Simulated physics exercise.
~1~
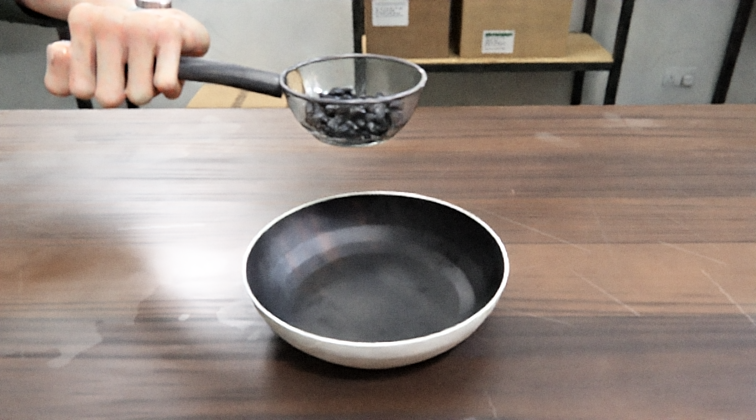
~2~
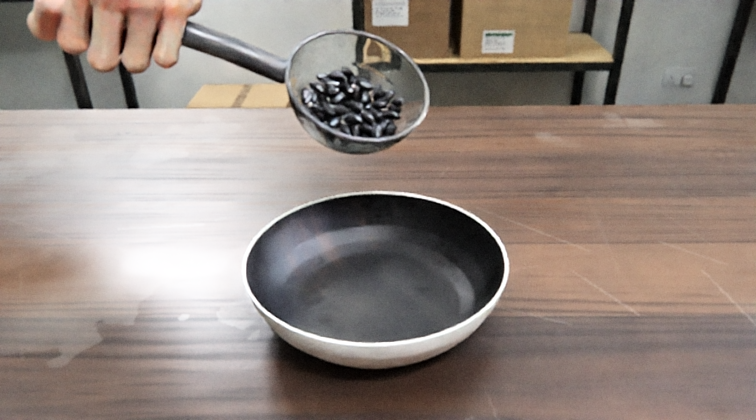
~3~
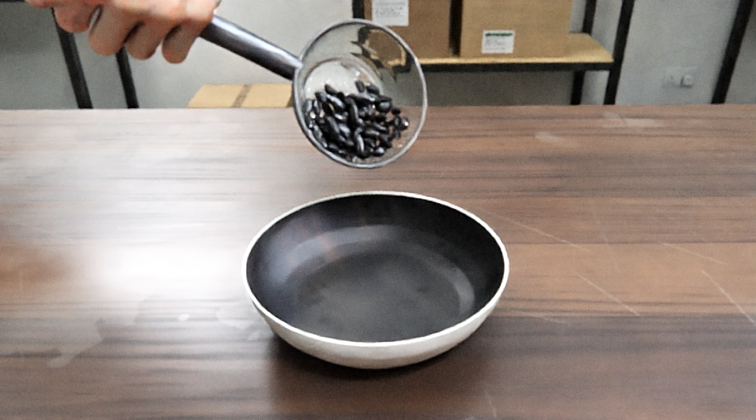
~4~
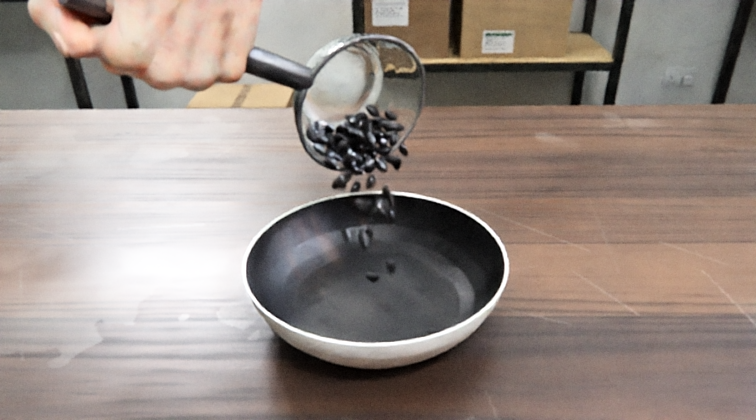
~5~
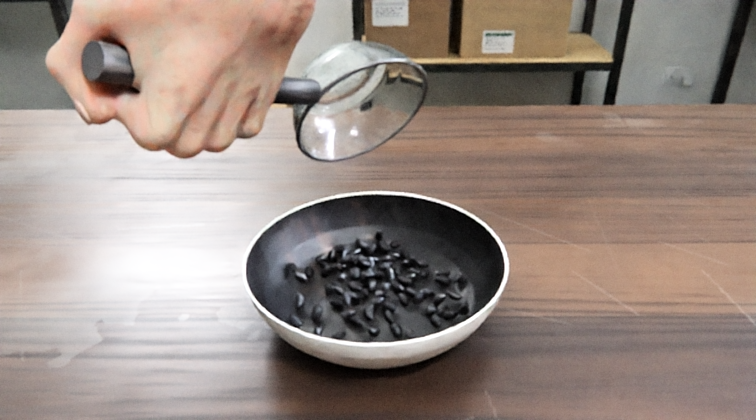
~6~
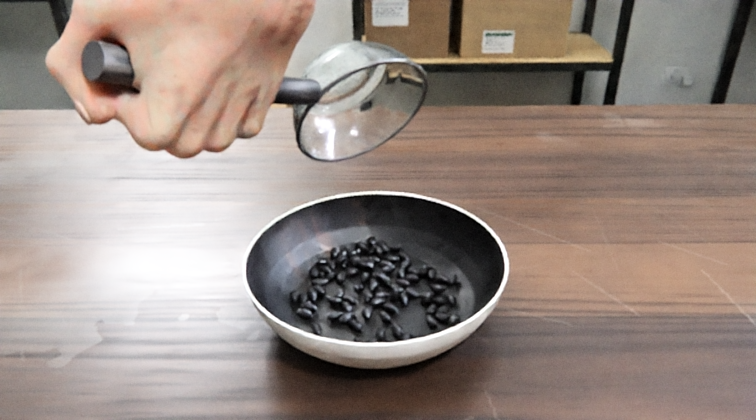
At first, a hand at the upper left holds a clear ladle with a dark handle, filled with black beans, above an empty dark pan with a pale rim on a brown wooden table. The hand turns the ladle so that its bowl leans and the beans come into fuller view. As it tips further onto its side, the beans gather near the lower edge. Then they spill over and drop into the pan below. The ladle keeps turning until it is empty. In the end, the beans lie still, scattered across the pan's bottom, while the hand holds the tipped ladle above.
